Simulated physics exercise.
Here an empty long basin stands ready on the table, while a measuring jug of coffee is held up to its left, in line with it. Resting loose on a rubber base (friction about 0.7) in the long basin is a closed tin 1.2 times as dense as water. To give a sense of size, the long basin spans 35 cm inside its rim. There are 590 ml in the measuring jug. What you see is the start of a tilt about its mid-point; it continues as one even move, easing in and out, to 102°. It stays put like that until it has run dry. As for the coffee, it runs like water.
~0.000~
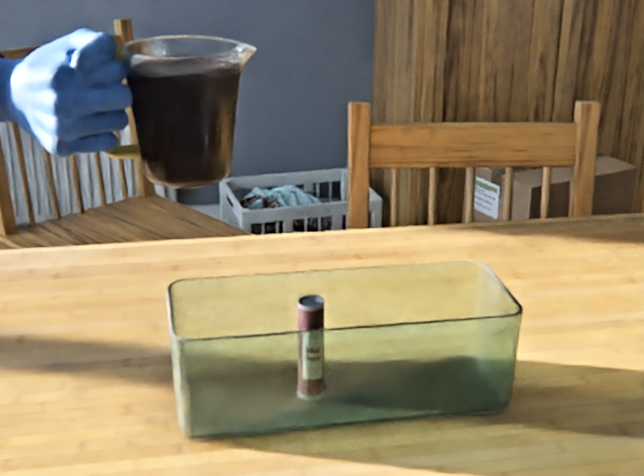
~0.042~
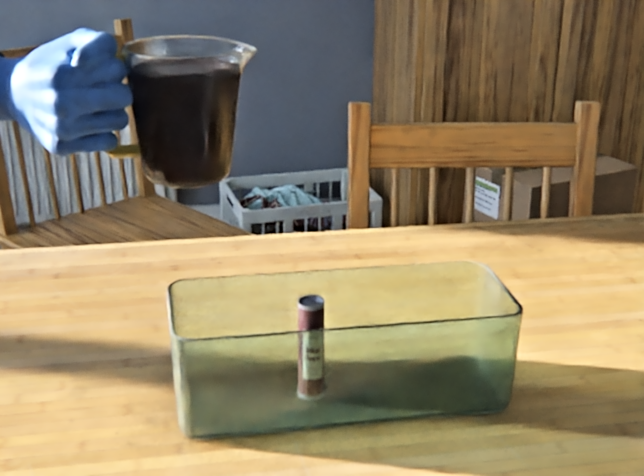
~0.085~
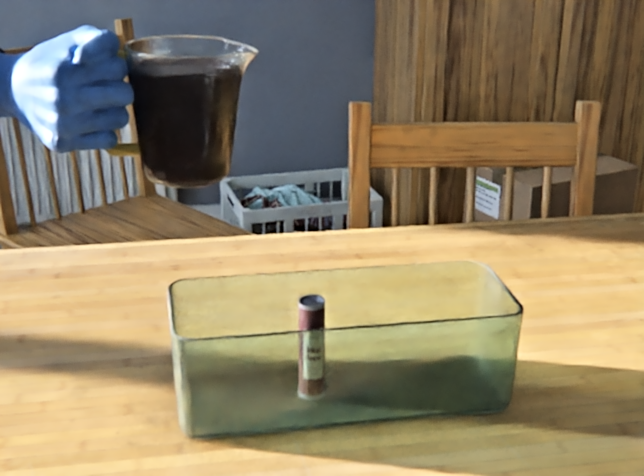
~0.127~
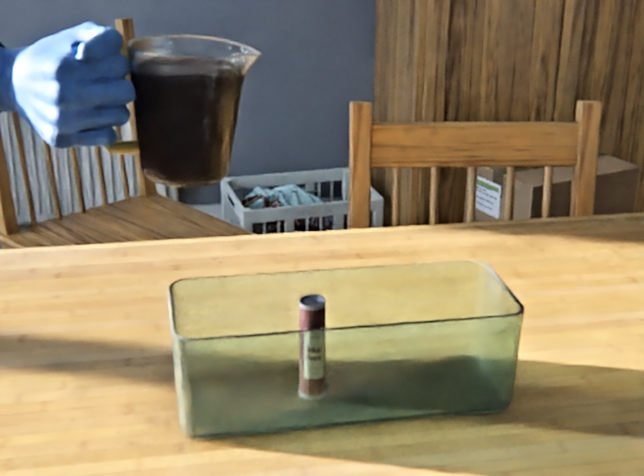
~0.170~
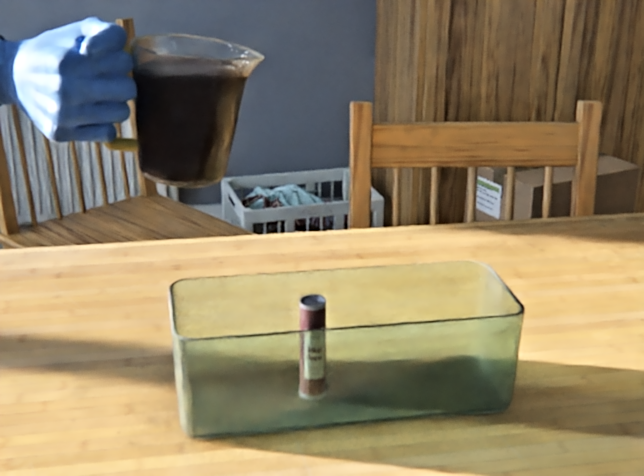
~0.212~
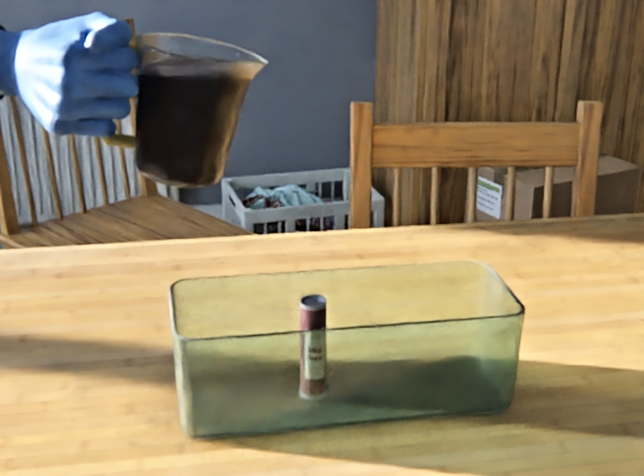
In the video, a blue-gloved hand holds a glass measuring jug of dark liquid above and to the left of a clear greenish basin with a small tin standing inside, then gradually tilts the jug slightly to the right.
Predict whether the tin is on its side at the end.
My bet is it will last.
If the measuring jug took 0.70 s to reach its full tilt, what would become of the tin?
It stays steady, then.
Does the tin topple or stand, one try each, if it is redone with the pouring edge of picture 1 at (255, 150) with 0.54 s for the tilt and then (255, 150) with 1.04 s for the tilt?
Trial 1 - tin tips; trial 2 - tin tips.
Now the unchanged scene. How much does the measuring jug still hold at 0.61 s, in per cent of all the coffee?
I'd estimate some 80 % remains.
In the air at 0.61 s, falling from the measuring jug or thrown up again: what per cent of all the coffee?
About 18 per cent.
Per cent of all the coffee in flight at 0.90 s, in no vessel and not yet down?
In-air share: About 28 %.
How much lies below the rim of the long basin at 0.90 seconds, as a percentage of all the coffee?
46 per cent or thereabouts.
Then, 0.61 s in, the tilt is 65° and 80 per cent is still to pour; the tin stands where it began.
Then, 0.90 s in, the tilt is 98° and 27 per cent is still to pour; the tin stands where it began.
Then, 1.21 s in, the tilt is 102° and 1 per cent is still to pour; the tin stands where it began.
Then, 1.54 s in, the tilt is 102° and 0 per cent is still to pour; the tin stands where it began.
Finally, the tin stands where it began.
